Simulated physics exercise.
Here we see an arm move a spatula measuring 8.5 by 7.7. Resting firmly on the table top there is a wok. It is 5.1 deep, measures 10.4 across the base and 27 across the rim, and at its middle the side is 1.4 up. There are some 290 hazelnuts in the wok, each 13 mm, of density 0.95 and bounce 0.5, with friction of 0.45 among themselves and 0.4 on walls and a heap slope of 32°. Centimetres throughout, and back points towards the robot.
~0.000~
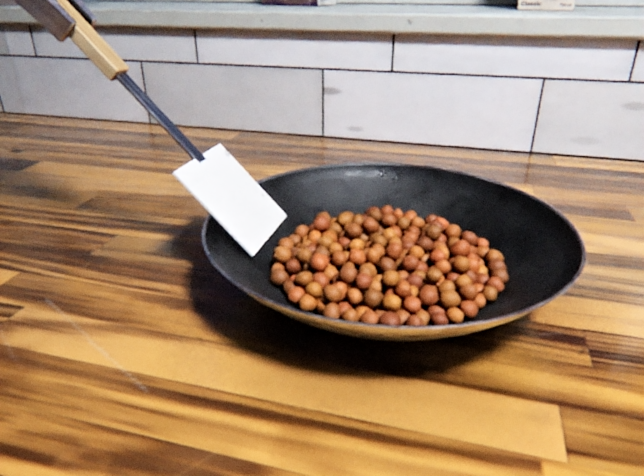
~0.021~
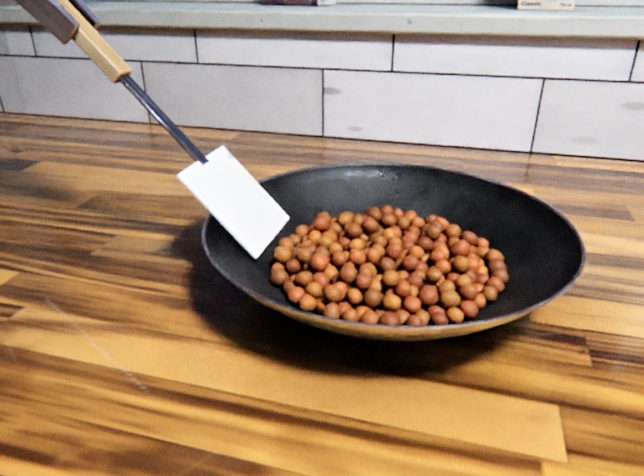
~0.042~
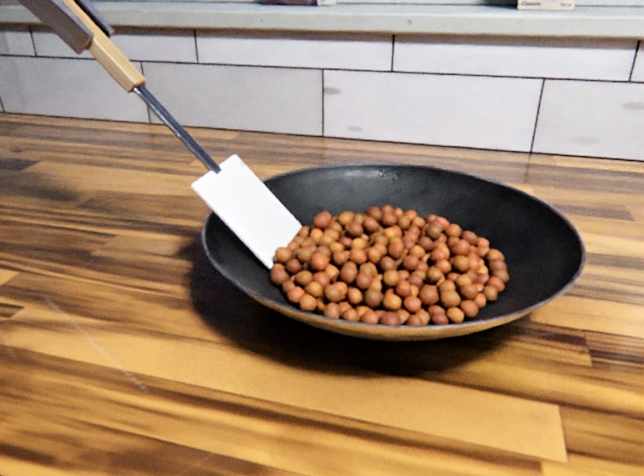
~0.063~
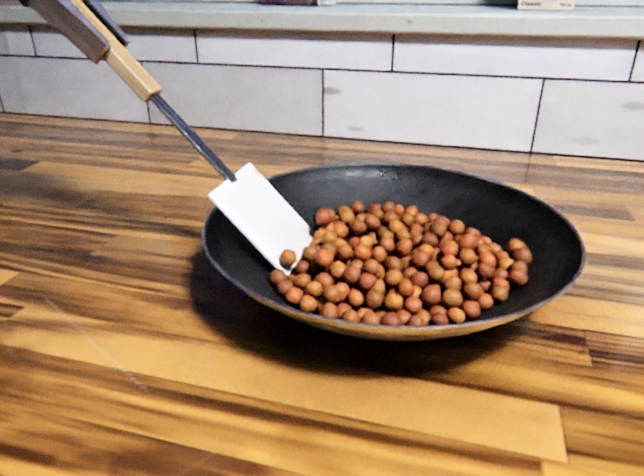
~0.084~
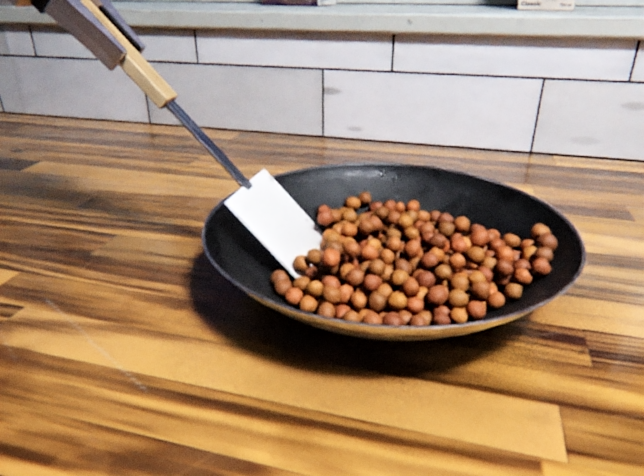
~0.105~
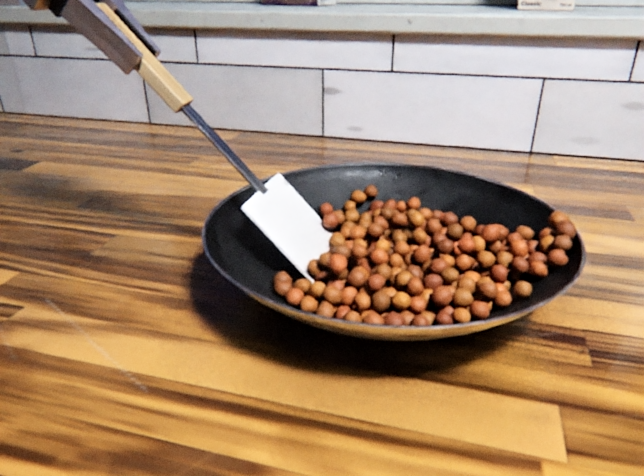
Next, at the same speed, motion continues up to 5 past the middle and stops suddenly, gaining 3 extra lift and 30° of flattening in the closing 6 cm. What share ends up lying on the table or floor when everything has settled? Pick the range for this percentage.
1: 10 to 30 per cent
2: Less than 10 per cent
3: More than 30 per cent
Option 2: Less than 10 per cent.
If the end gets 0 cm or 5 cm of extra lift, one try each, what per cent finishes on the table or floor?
It comes to around 0 per cent on the first try and around 0 per cent on the second.
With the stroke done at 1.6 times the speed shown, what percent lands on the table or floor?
Something close to 10 per cent ends up on the table or floor.
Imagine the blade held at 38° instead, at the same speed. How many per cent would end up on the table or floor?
It would come to roughly 0 percent.
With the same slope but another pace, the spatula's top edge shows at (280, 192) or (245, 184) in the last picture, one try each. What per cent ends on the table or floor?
About 5 and 0 percent.
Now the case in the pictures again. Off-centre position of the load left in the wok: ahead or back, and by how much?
It rests close to 4.5 centimetres ahead of centre.
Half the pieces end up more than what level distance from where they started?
It comes out at about 5 cm.
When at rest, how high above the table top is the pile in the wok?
Roughly 6.0 centimetres.
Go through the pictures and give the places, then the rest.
The first picture shows the spatula top edge at (198, 157), sloping 46°; upper third of the load around (377, 253), from x 280 to 500, top at y 210; 292 in the wok.
The second picture shows the spatula top edge at (201, 160), sloping 46°; upper third of the load around (377, 253), from x 280 to 500, top at y 210.
The third picture shows the spatula top edge at (214, 169), sloping 46°; upper third of the load around (375, 253), from x 280 to 500, top at y 210.
The fourth picture shows the spatula top edge at (230, 178), sloping 46°; upper third of the load around (403, 252), from x 280 to 525, top at y 210.
The fifth picture shows the spatula top edge at (246, 184), sloping 46°; upper third of the load around (415, 250), from x 280 to 550, top at y 200.
The sixth picture shows the spatula top edge at (261, 189), sloping 46°; upper third of the load around (440, 248), from x 285 to 565, top at y 190; 292 in the wok.
After 0.16 s, sloping 45°, highest piece 7 above the table; 289 in the wok, 3 on the blade or in flight.
After 0.21 s, sloping 30°, highest piece 6 above the table; 286 in the wok, 6 on the blade or in flight.
After 0.43 s, sloping 16°, highest piece 6 above the table; 286 in the wok, 6 on the table or floor.
After 1.48 s, sloping 16°, highest piece 6 above the table; 286 in the wok, 6 on the table or floor.
In the end, 286 in the wok, 6 on the table or floor. That is 2 % on the table or floor.
